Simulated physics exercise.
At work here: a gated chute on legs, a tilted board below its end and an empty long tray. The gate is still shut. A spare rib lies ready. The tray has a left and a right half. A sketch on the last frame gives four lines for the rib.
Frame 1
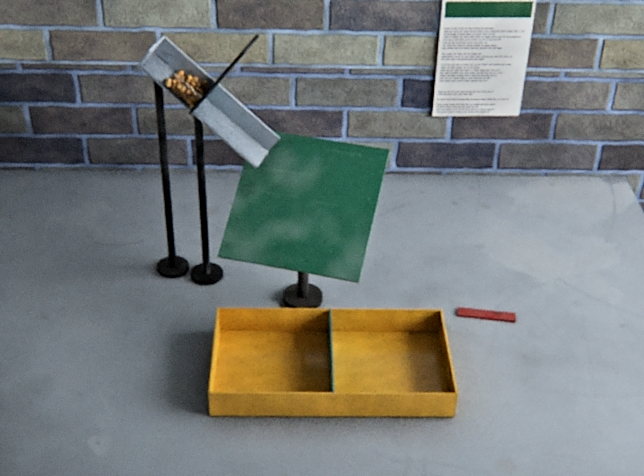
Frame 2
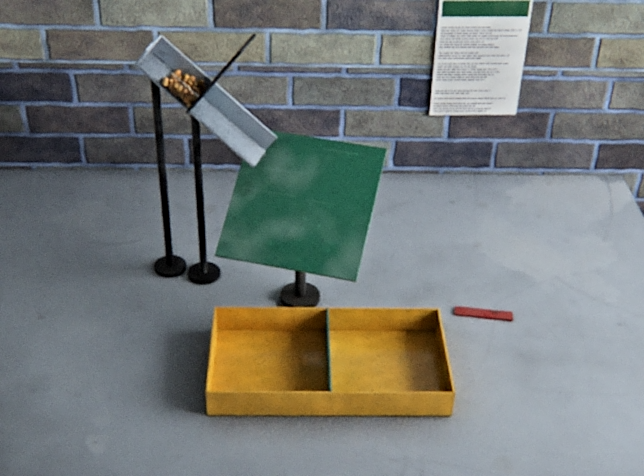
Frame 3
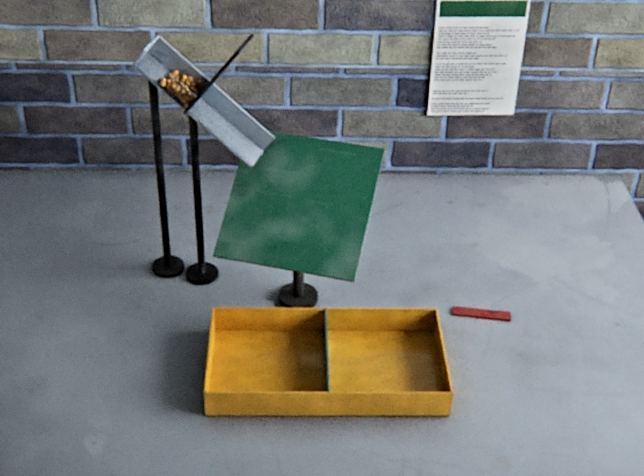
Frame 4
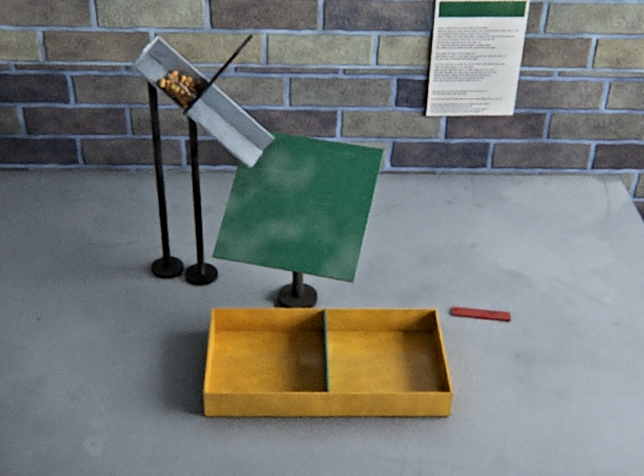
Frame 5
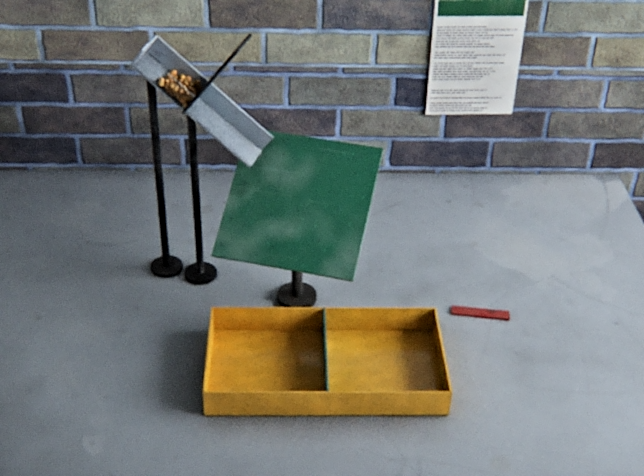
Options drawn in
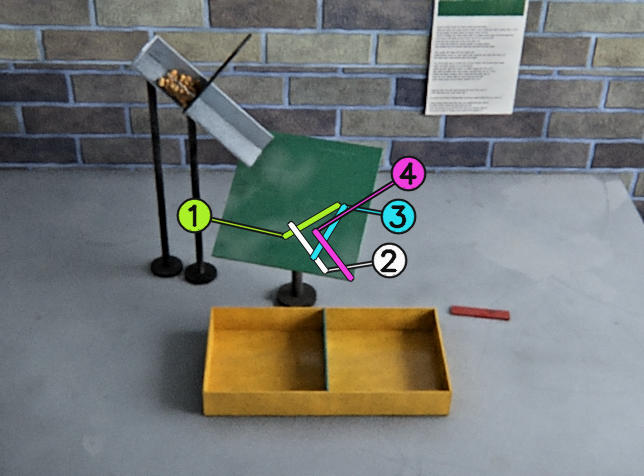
A tilted green board stands still behind an empty yellow tray, beside a loaded chute.
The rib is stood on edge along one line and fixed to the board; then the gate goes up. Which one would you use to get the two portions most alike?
Take 4.
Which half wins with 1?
Left.
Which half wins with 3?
Left.
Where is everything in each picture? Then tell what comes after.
In the first picture, load behind the gate near (192, 90), round wooden beads; lip of the chute near (262, 160), sloping fairly steeply.
In the second picture, middle of the board near (302, 201), tilted fairly steeply; middle of its low edge near (284, 268); of its high edge near (318, 138).
In the third picture, front corners of the tray near (205, 392) and (452, 393); front end of its middle wall near (329, 392).
In the fourth picture, middle of the load near (186, 90); lip near (257, 160).
In the fifth picture, middle of the load near (185, 89); lip near (256, 159).
On the marked copy, line 1 from (337, 205) to (285, 236); line 2 from (291, 224) to (325, 270); line 3 from (344, 206) to (313, 257); line 4 from (315, 231) to (350, 278).
If 1 is chosen, of what is caught, the bulk in the left half, a small share in the right.
If 2 is chosen, of what is caught, a small share in the left half, the bulk in the right.
If 3 is chosen, of what is caught, all but a few in the left half, only a few in the right.
If 4 is chosen, of what is caught, close to a third in the left half, close to two thirds in the right.
